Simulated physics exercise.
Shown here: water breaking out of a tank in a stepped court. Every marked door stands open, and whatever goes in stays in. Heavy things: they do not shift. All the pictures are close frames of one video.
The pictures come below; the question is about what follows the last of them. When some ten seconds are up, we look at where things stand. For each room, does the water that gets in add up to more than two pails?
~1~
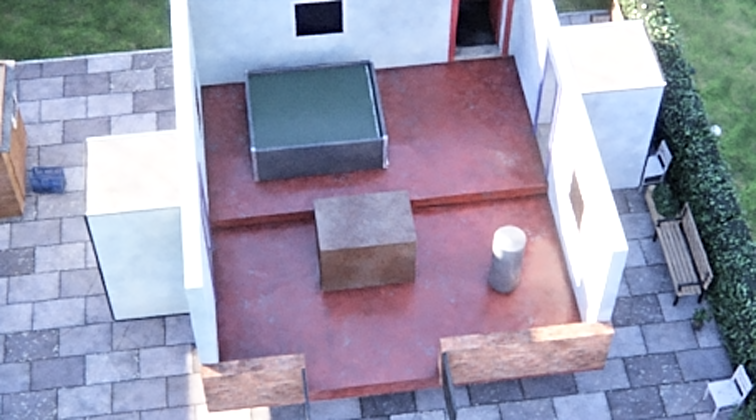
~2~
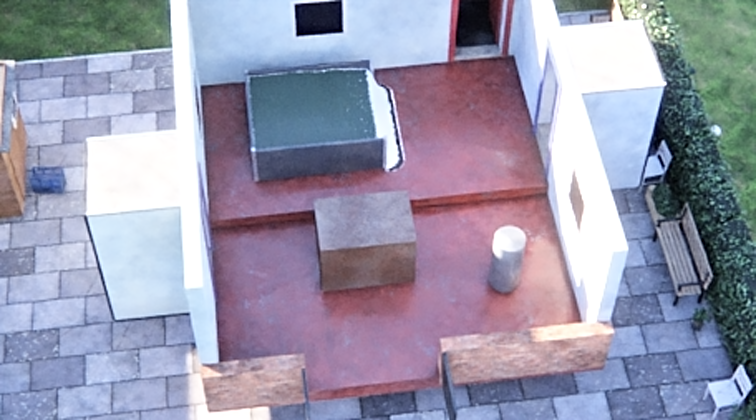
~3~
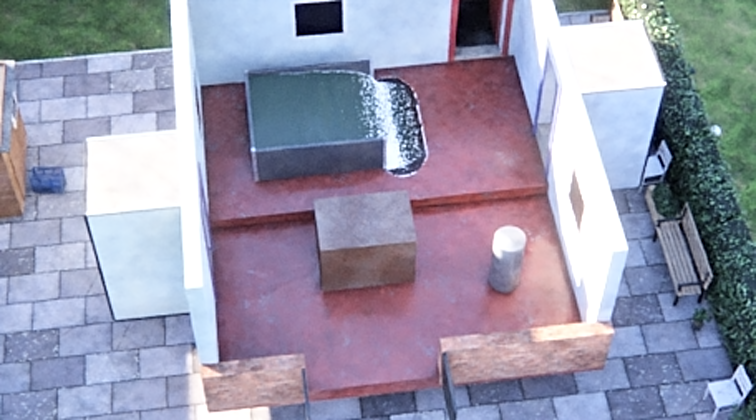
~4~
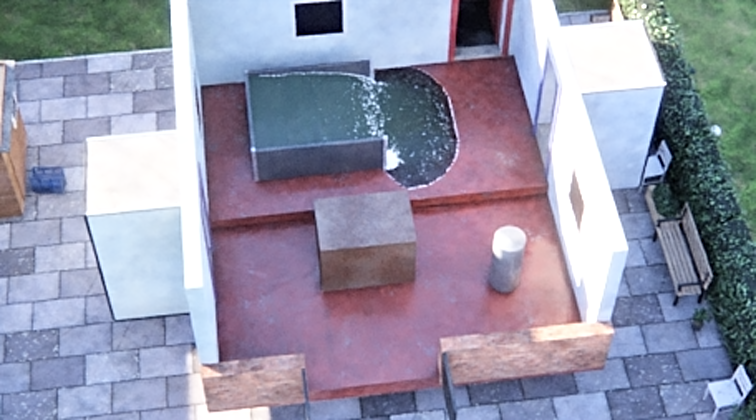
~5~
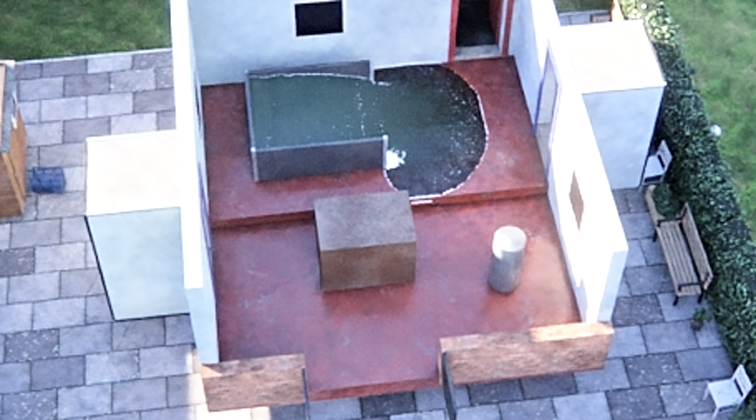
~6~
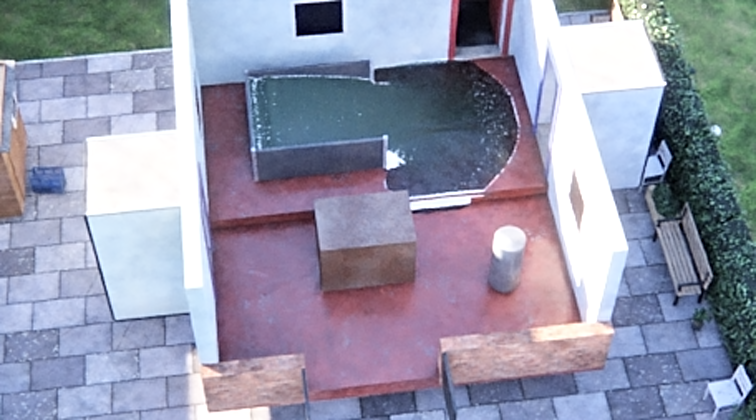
In the end the purple door will allow in no excess, the red door will allow in an excess, the blue door will allow in no excess.
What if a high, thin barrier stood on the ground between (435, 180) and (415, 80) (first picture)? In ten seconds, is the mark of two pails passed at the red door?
In that case the red one stays short.
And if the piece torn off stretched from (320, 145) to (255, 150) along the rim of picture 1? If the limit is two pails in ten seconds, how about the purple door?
Result: Purple door goes past the limit.
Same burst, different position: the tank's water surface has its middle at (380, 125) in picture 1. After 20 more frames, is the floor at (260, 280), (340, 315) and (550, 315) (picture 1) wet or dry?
Result: Spared; spared; inundated.
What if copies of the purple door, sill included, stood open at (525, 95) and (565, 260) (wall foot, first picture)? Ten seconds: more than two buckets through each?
The first door ends up above and the second ends up below.
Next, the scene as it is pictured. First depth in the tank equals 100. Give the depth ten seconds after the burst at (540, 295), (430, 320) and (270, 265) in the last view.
At the three places, in the order asked: Around 10, 10 and 14 per cent.
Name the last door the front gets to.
That would be the one in purple.
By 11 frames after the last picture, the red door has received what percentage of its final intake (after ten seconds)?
About 20 per cent.
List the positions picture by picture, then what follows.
The first frame shows still water in the water tank at (314, 107).
In the second frame, water pours out at (377, 118) and has run to a hidden place.
In the third frame, water pours out at (377, 120) and has run to (390, 80).
In the fourth frame, the front is at (422, 75), out from the gap at (377, 121).
In the fifth frame, water pours out at (377, 121) and has run to (458, 78).
In the sixth frame, the front is at (505, 95), out from the gap at (377, 121).
A moment on, water covers 30 % of the floor; the purple door not reached, the red door wet at the sill, nothing in, the blue door wet at the sill, nothing in.
Next, water covers 35 % of the floor; the purple door not reached, the red door over two buckets in, the blue door wet at the sill, nothing in.
Then, water covers 45 % of the floor; the purple door not reached, the red door far over two buckets in, the blue door wet at the sill, nothing in.
Later, water covers 80 % of the floor; the purple door wet at the sill, nothing in, the red door far over two buckets in, the blue door wet at the sill, nothing in.
In the end, water covers 95 % of the floor; the purple door under two buckets in, the red door far over two buckets in, the blue door wet at the sill, nothing in.
